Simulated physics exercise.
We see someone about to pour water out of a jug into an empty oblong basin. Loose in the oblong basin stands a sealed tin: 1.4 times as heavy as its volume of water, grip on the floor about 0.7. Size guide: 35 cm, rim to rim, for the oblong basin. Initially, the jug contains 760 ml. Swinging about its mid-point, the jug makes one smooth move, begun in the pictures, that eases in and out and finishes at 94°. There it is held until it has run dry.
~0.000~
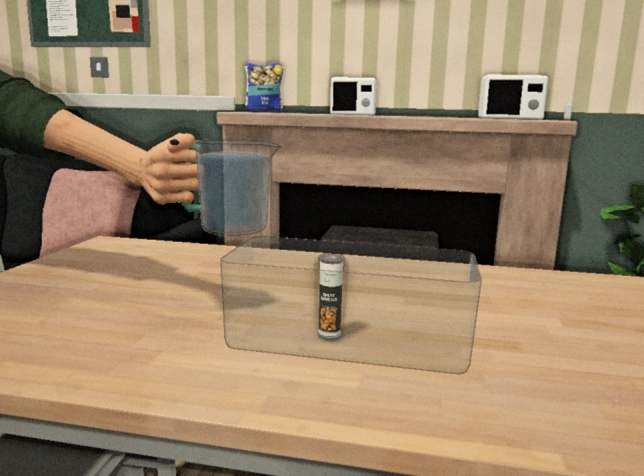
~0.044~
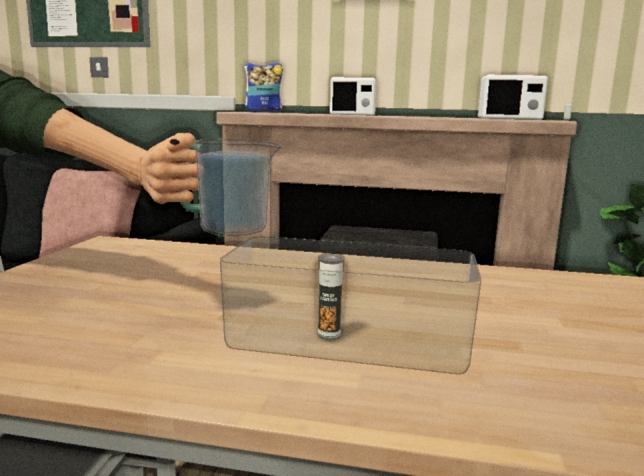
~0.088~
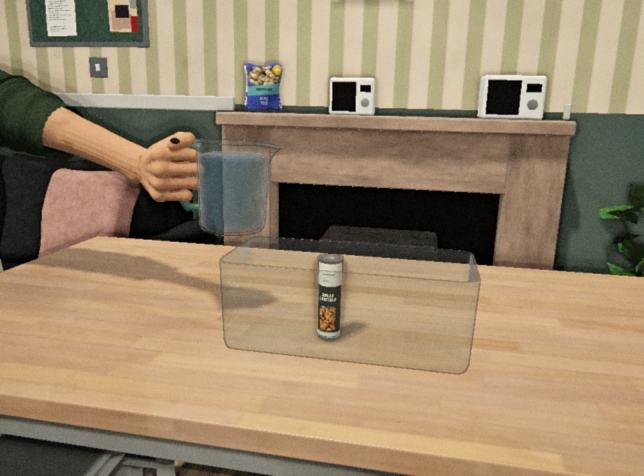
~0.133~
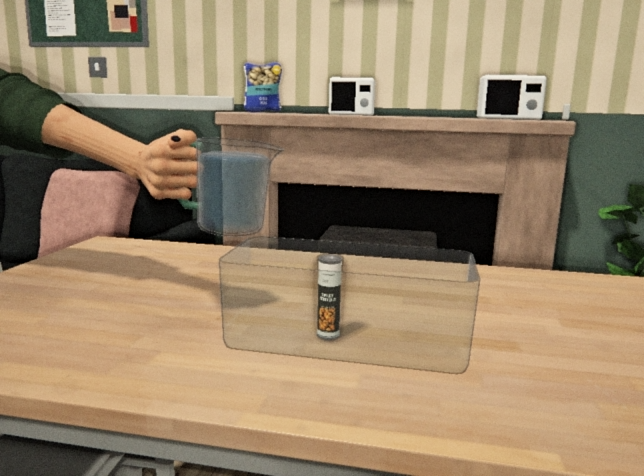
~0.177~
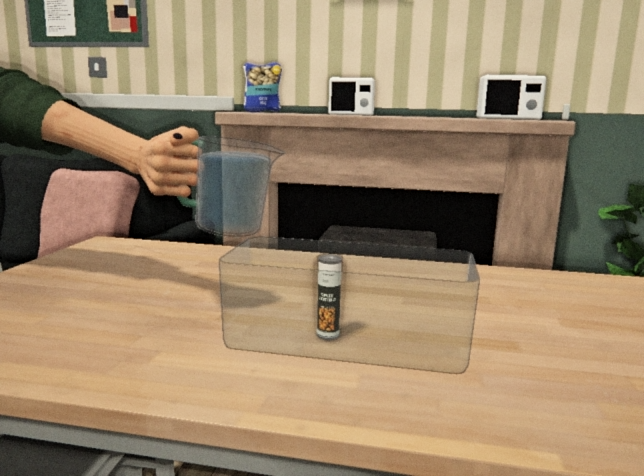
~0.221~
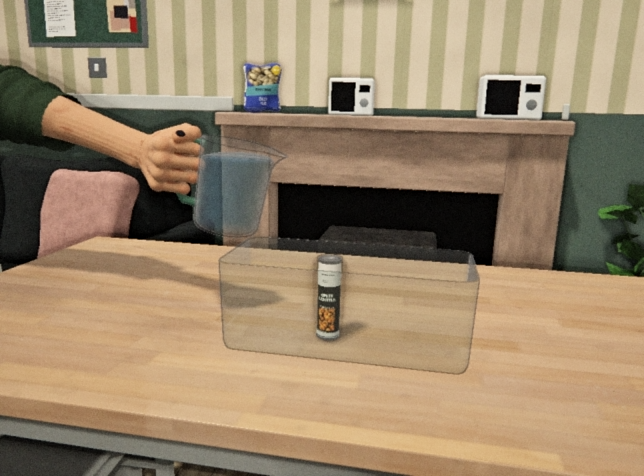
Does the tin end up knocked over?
Yes - I expect it will tip over.
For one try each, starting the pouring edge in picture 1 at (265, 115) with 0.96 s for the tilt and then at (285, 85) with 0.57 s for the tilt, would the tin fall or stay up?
The tin stays vertical the first time and stays vertical the second time.
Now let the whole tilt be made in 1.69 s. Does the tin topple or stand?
Result: Tin upright.
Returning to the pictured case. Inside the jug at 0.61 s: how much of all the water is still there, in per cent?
Portion remaining: Approx. 84 per cent.
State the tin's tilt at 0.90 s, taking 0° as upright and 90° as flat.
Tilt: Around 0 degrees.
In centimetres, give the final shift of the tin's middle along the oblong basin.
It finishes around 8.0 cm from where it began.
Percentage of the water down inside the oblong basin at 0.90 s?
About 48 %.
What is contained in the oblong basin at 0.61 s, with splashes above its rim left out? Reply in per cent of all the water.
About 4%.
Then, 0.61 s in, the tilt is 61° and 84 per cent is still to pour; the tin stands where it began.
Then, 0.90 s in, the tilt is 91° and 40 per cent is still to pour; the tin stands where it began.
Then, 1.20 s in, the tilt is 94° and 10 per cent is still to pour; the tin leans 45°.
Then, 1.52 s in, the tilt is 94° and 2 per cent is still to pour; the tin lies on its side.
Finally, the tin lies on its side.
